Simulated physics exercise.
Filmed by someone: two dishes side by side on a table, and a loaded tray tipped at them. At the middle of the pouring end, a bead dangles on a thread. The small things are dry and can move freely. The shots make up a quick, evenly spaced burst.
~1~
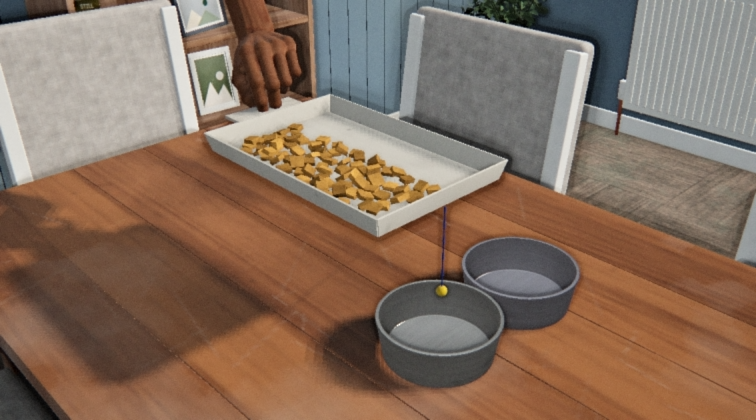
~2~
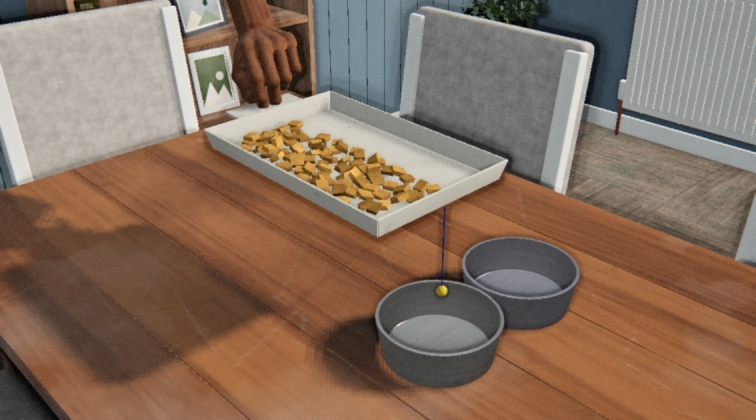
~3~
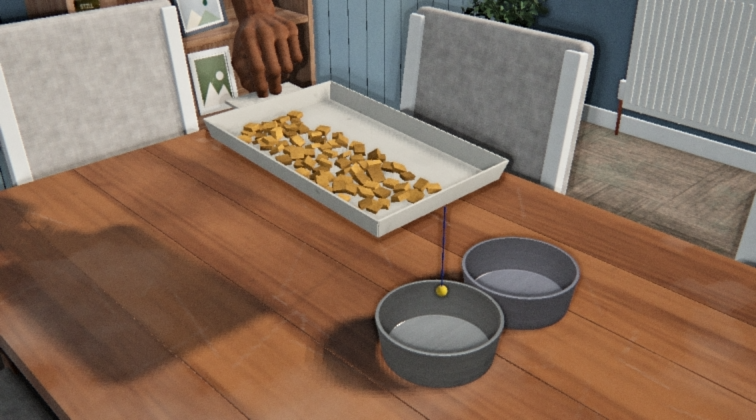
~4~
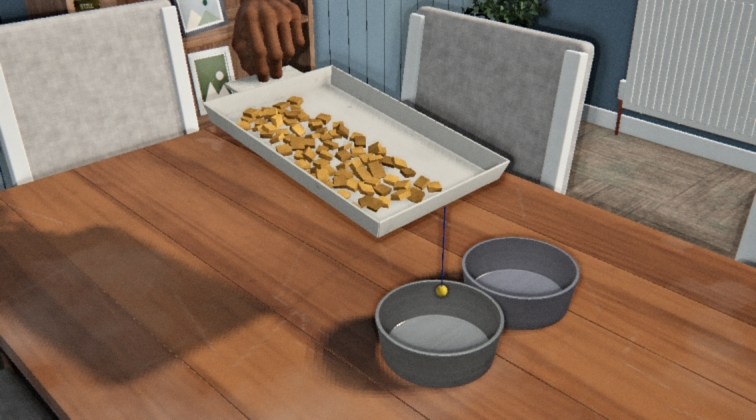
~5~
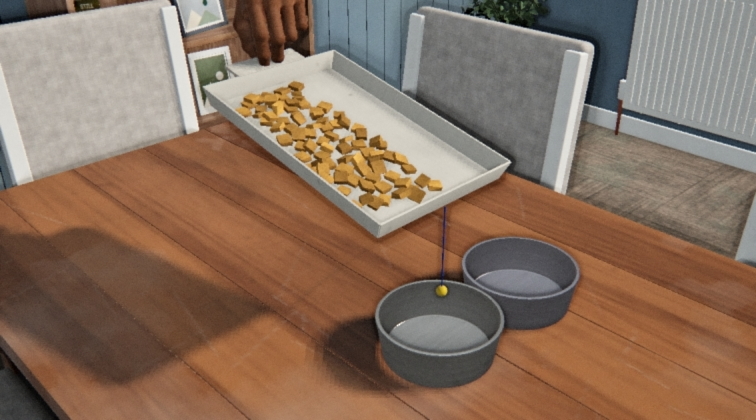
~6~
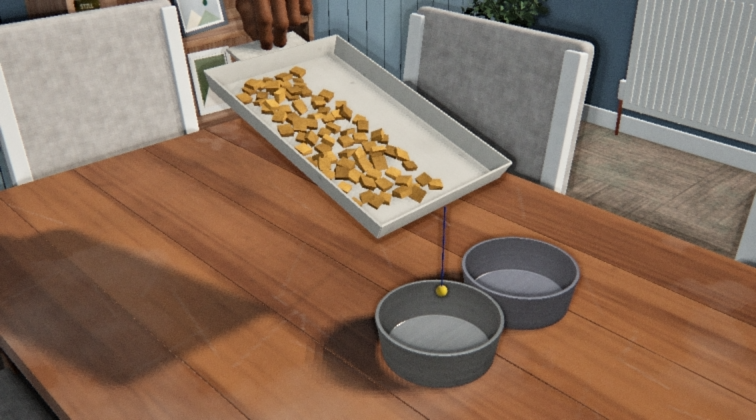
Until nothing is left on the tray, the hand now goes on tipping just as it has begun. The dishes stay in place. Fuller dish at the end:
Left.
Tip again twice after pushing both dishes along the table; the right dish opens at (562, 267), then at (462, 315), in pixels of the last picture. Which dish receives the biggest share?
The left-placed dish first, the right-placed dish second.
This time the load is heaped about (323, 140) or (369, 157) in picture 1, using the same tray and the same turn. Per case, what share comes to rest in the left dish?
You'd get near 40 percent first and near 50 percent next.
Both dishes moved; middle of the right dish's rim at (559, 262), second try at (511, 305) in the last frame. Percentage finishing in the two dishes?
Around 50 per cent for the first position, around 90 per cent for the second.
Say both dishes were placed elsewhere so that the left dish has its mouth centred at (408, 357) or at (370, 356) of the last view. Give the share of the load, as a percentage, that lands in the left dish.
You'd end up with around 50 per cent and then around 20 per cent.
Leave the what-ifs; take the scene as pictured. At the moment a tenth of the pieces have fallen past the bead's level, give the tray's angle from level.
That would be about 75 degrees from level.
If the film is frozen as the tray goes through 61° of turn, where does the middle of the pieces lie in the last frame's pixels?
In the last view the centre sits at roughly (419, 182).
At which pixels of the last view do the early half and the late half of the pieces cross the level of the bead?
Initially about (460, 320); subsequently about (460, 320).
Soon, tray tipped steeply; nearly all on the tray; a stray few in the air.
A while on, tray tipped right over; about two thirds on the tray; a small part in the left dish; a small part outside both; a small part in the air.
Towards the end, tray tipped past a quarter turn; about two thirds in the left dish; a stray few in the right dish; about a third outside both.
Finally, tray tipped past a quarter turn; about two thirds in the left dish; a stray few in the right dish; about a third outside both.
